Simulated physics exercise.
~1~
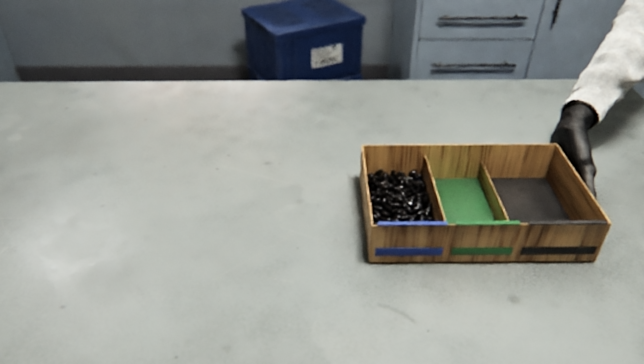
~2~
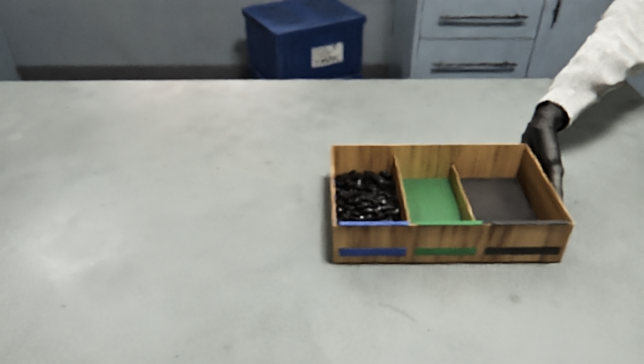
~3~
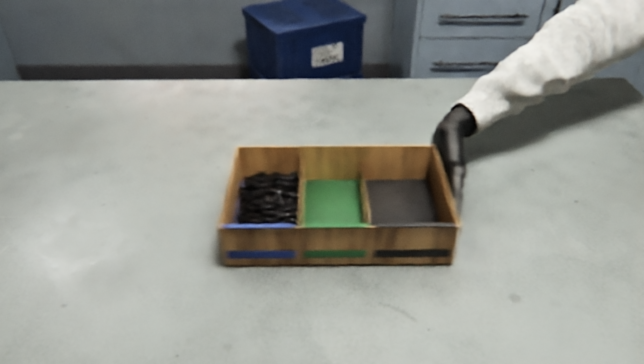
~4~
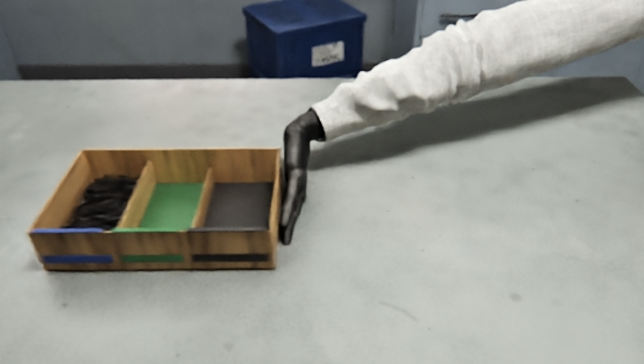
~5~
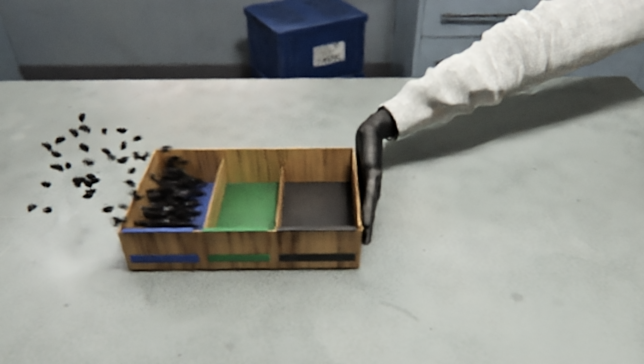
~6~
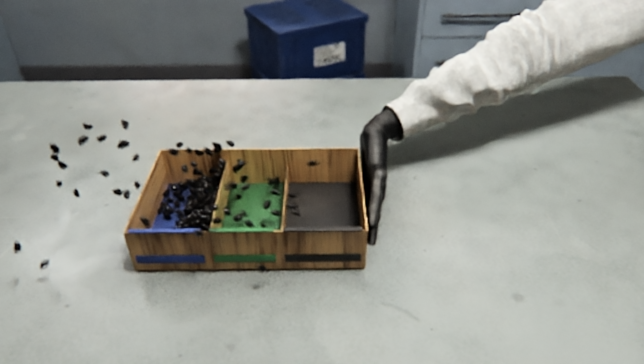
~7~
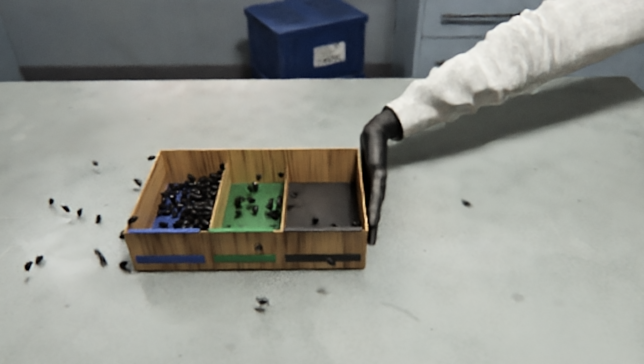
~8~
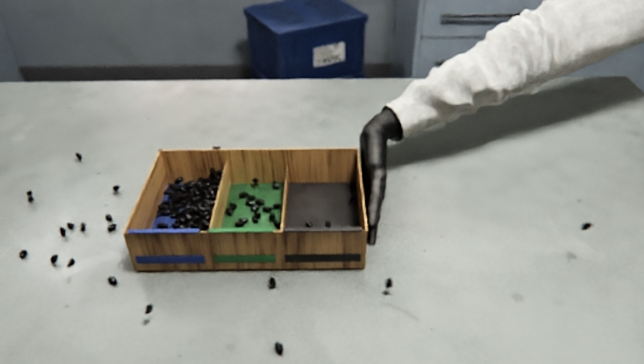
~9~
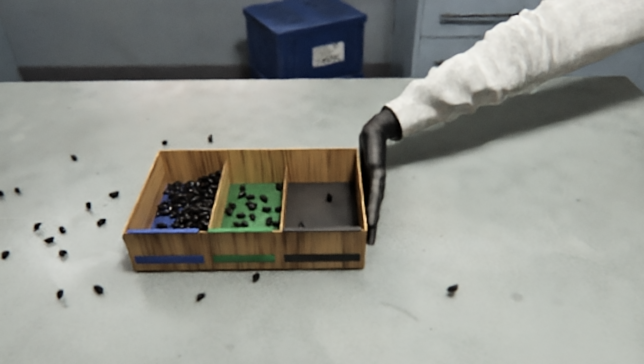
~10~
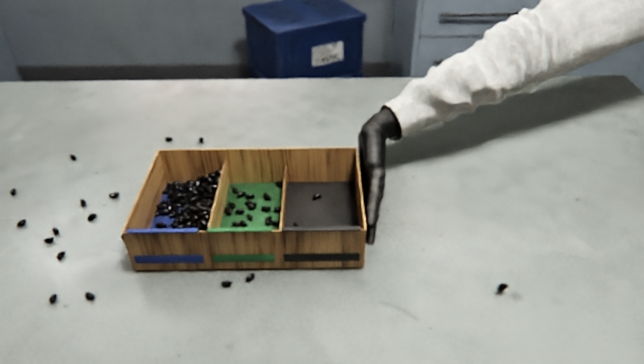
A gloved hand slides a divided tray left, then right, scattering black beans around it.
